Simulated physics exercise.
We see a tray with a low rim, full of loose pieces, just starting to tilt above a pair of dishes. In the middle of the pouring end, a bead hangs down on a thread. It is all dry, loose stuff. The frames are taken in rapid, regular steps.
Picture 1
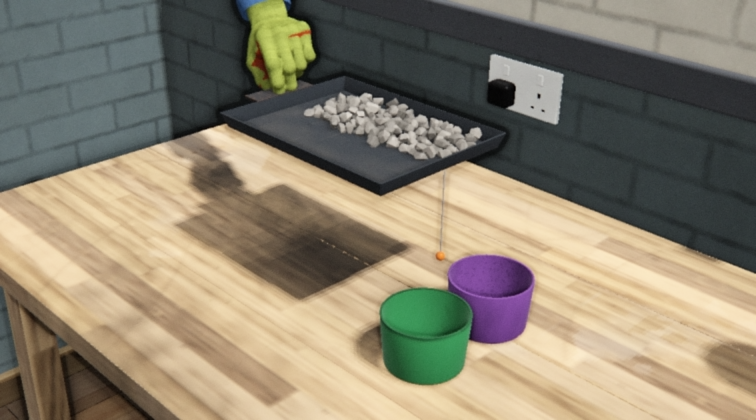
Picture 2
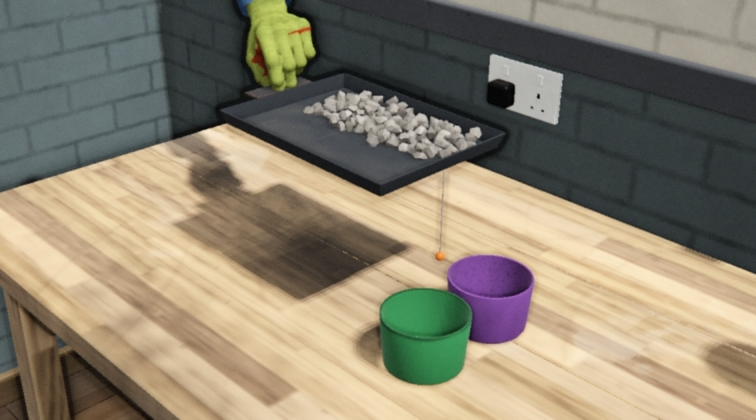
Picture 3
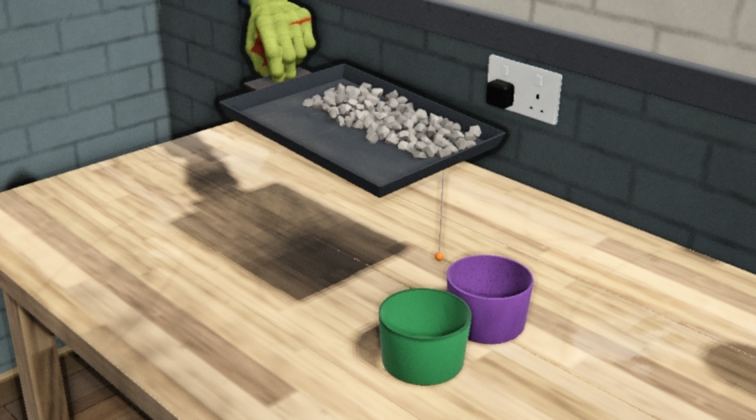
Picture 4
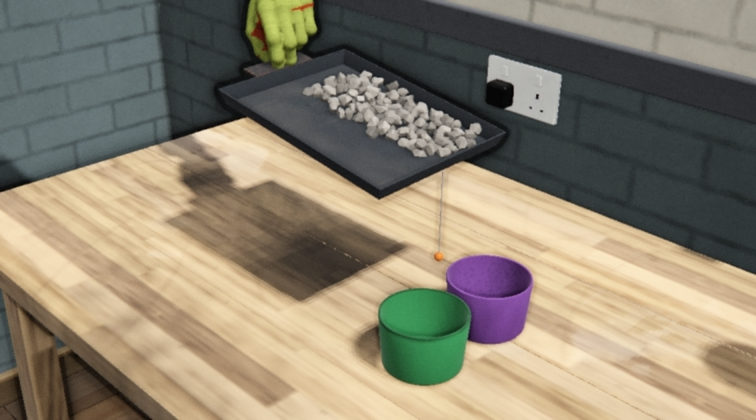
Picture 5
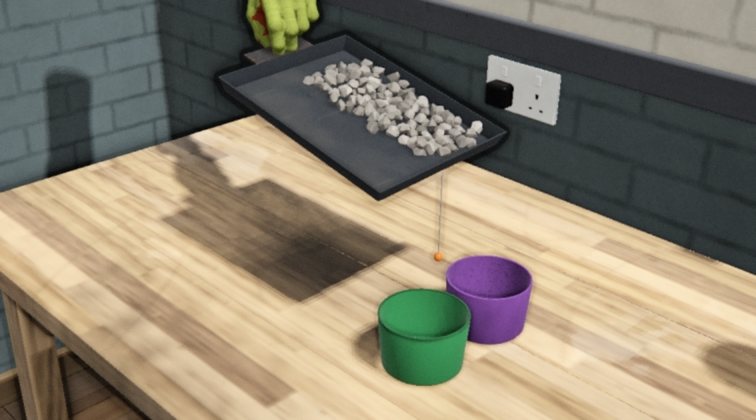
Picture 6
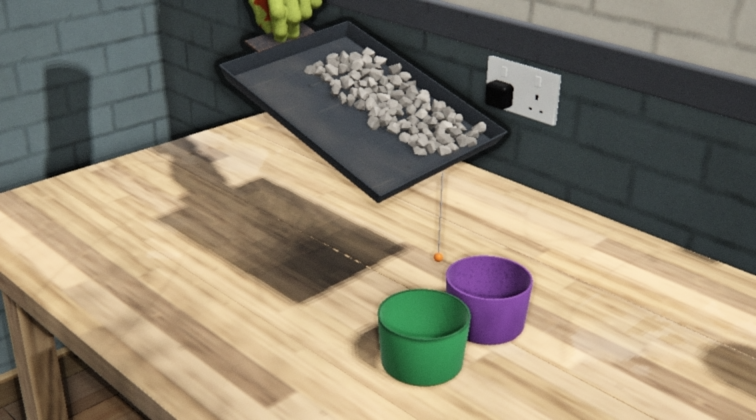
A dark tray of grey gravel slowly tilts above a green and a purple dish.
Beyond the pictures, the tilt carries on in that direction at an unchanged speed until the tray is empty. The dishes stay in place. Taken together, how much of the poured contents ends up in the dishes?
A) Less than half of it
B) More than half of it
More than half of it.
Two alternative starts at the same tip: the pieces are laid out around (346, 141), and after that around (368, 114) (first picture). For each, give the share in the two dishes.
Close to 80 and close to 80 per cent.
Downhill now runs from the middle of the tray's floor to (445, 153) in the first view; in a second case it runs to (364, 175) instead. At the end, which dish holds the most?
The first try favours the dish to the right; the second favours the dish to the left.
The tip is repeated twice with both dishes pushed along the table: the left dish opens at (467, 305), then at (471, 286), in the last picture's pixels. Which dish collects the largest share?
Well, first the one further left, then the one further left.
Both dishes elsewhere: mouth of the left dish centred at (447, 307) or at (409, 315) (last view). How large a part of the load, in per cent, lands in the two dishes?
Around 70 and then 90 per cent.
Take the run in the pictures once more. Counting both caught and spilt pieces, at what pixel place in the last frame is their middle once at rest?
Roughly at (431, 353), give or take.
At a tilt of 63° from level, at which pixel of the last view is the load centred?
Mark it at roughly (432, 162) in the final frame.
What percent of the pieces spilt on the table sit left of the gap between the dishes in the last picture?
Near 60 in a hundred.
Shortly afterwards, tray tipped steeply; the bulk on the tray; only a few in the left dish; only a few in the right dish; near a quarter in the air.
Next, tray tipped past a quarter turn; a little on the tray; near a third in the left dish; near a quarter in the right dish; near a quarter outside both; a little in the air.
Some moments later, tray tipped past a quarter turn; near half in the left dish; near a quarter in the right dish; near a quarter outside both.
In the end, tray tipped past a quarter turn; near half in the left dish; near a quarter in the right dish; near a quarter outside both.
